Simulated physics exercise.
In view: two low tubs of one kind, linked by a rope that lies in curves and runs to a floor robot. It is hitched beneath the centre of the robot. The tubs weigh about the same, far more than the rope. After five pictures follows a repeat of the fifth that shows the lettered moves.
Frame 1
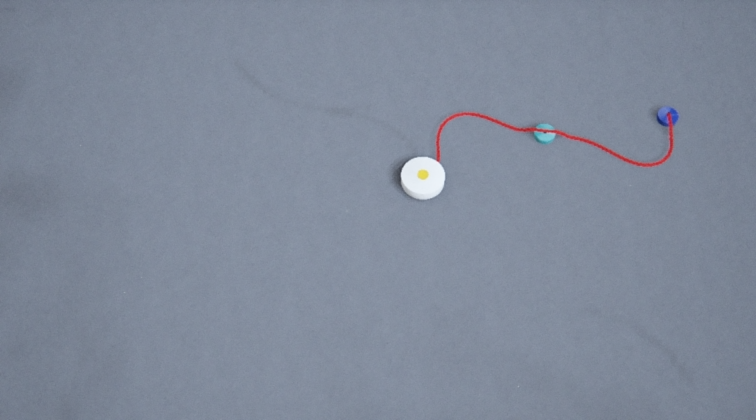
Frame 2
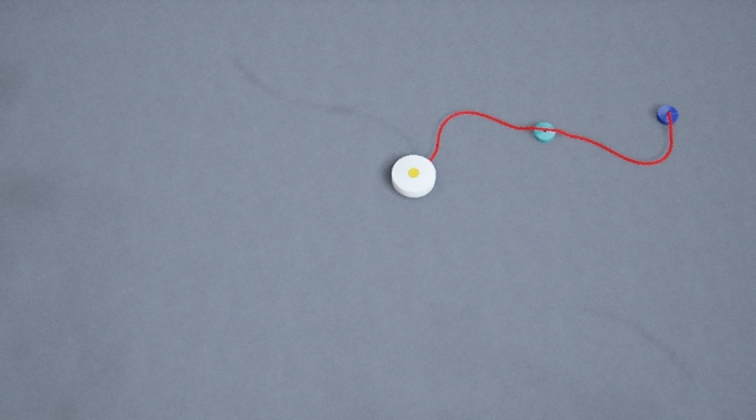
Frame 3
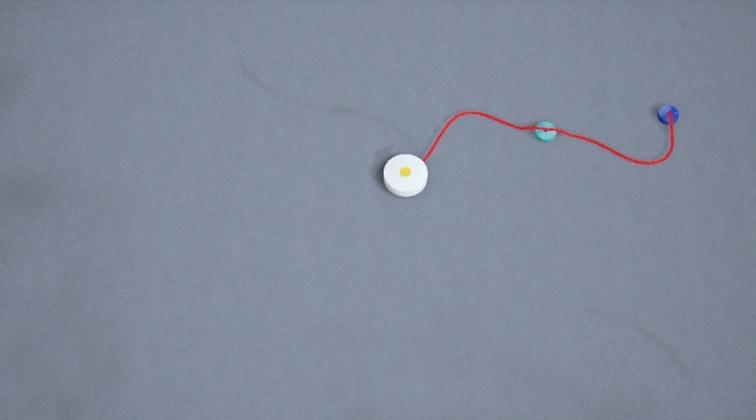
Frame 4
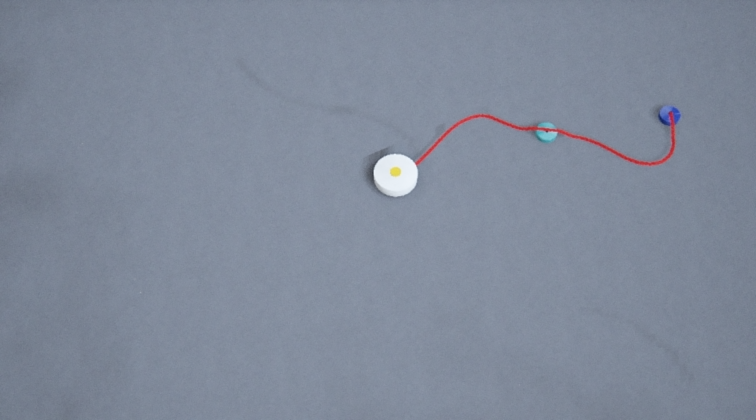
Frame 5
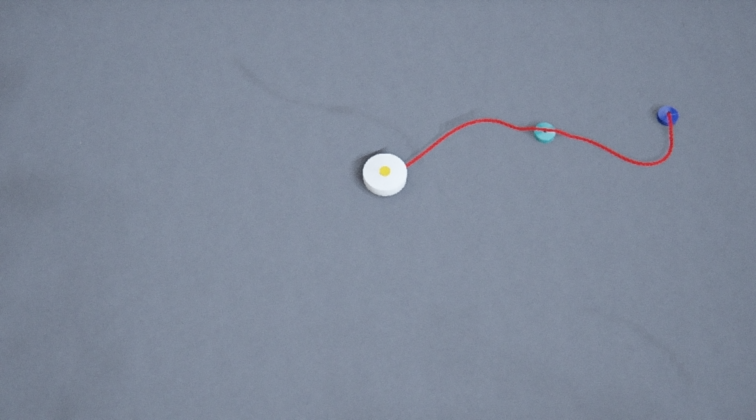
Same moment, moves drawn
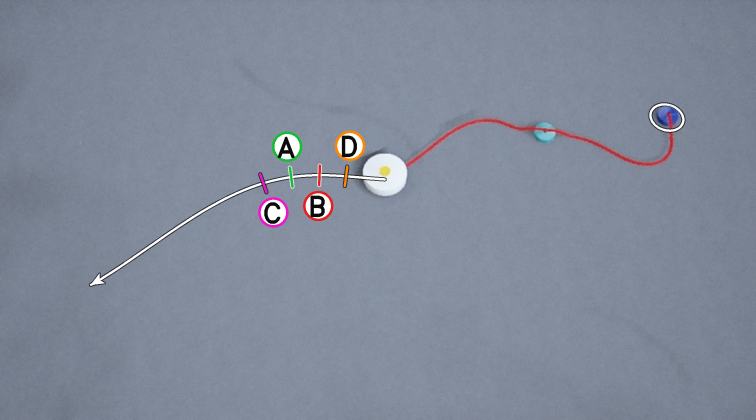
The clip shows a white disc with a yellow dot sliding slowly left across a grey surface, drawing the nearest curve of an attached red rope straighter, while the turquoise and blue round objects along the rope stay essentially still.
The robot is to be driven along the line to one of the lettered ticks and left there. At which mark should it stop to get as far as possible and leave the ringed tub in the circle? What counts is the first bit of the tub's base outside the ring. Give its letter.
Up to mark B.
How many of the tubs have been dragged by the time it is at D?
One.
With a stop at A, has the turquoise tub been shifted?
Yes.
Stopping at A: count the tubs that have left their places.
By then, two.
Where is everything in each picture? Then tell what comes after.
The first frame shows robot (423, 179); blue tub (668, 116); turquoise tub (545, 133).
The second frame shows robot (414, 177); turquoise tub (545, 132).
The third frame shows robot (405, 176); turquoise tub (545, 132).
The fourth frame shows robot (396, 176); turquoise tub (546, 132).
The fifth frame shows robot (385, 175); turquoise tub (545, 132); blue tub (668, 116).
On the copy, A at (291, 177); B at (320, 175); C at (263, 183); D at (346, 176); the ring at (667, 117); the route from (385, 179) via (232, 196) to (91, 285).
On B. First, robot (362, 174); blue tub (668, 116); turquoise tub (542, 133).
Then, robot (339, 172); blue tub (668, 116); turquoise tub (523, 141).
Finally, robot (319, 171); blue tub (668, 116); turquoise tub (505, 145); the ringed tub at the far end is still in its ring.
By contrast, A drags the last tub to (650, 118); C drags the last tub to (624, 123); D is safe but short.
